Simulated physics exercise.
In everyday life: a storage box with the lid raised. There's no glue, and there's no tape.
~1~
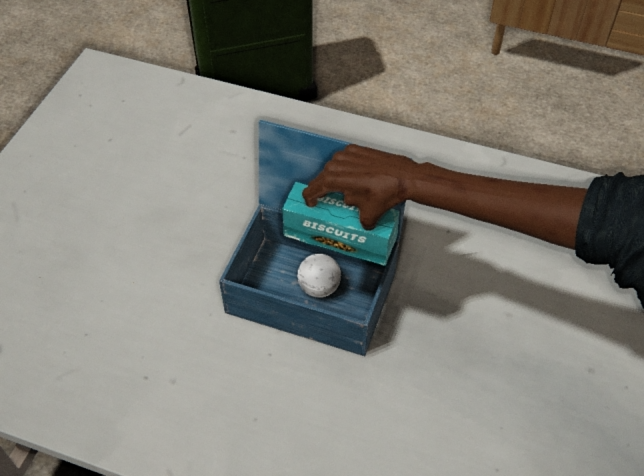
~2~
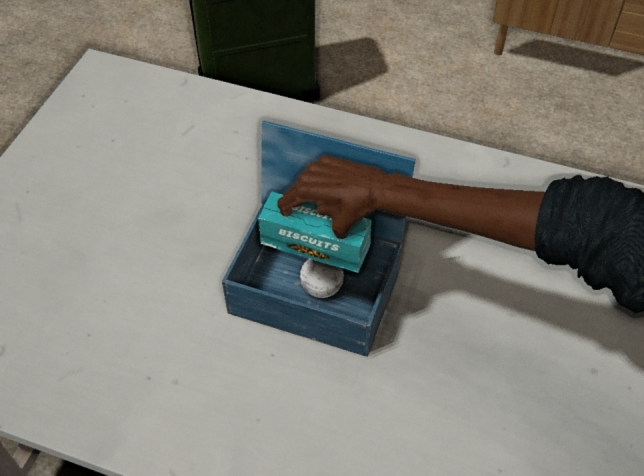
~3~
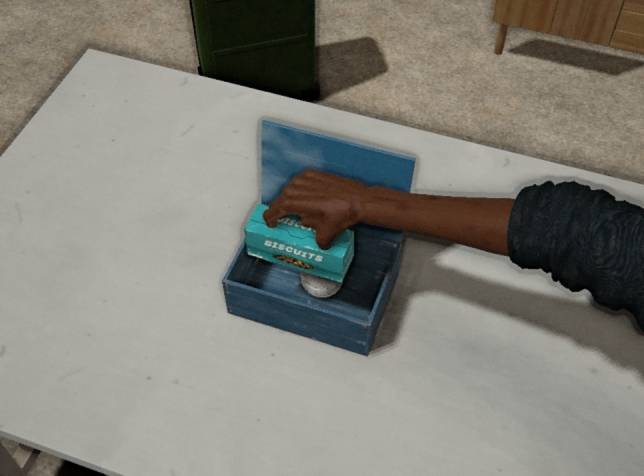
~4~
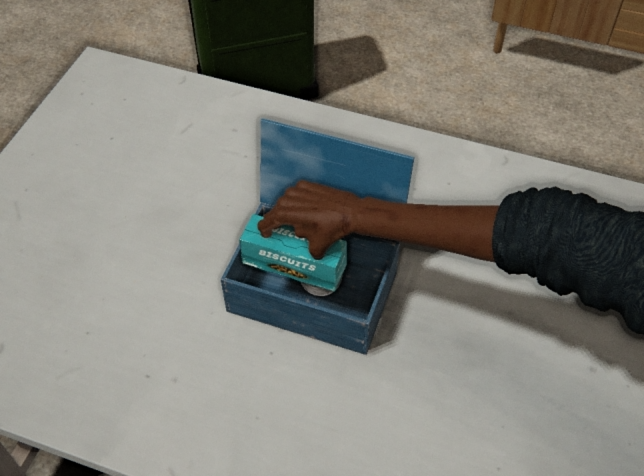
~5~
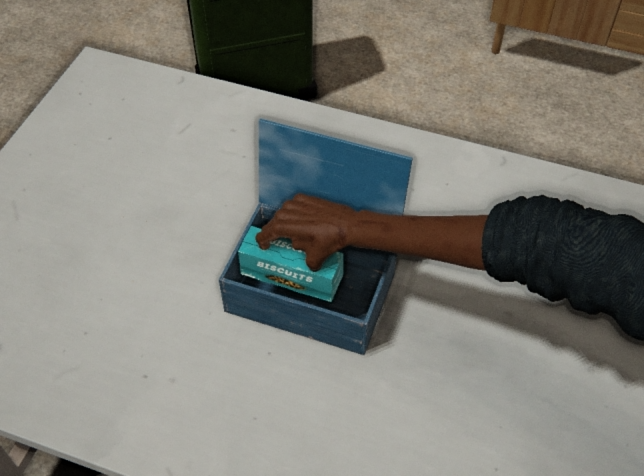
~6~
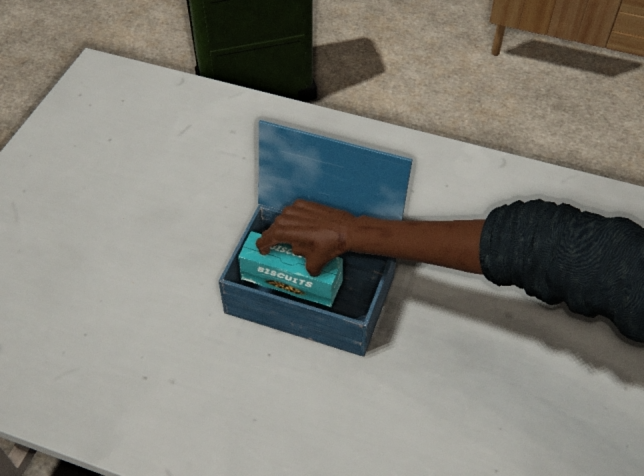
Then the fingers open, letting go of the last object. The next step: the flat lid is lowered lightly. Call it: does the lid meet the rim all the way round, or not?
It meets the rim all the way round.
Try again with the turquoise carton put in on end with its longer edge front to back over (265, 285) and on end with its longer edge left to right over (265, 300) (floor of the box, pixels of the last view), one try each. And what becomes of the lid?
Try one: Lid left up; try two: Lid left up.
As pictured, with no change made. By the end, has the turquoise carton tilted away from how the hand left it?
By the end the turquoise carton has kept its angle.
Then, 0.50 s later than the last frame, turquoise carton moved a little near (302, 290); white ball moved a little.
Then, 1.50 s later than the last frame, lid 63° above the rim; turquoise carton moved a little near (302, 289); white ball moved about its own width.
Then, 2.10 s later than the last frame, lid 17° above the rim; turquoise carton moved a little near (302, 289); white ball moved about its own width.
When it is over, lid shut; moved from the start, turquoise carton and white ball. End places, in pixels of the last picture, turquoise carton near (302, 289).
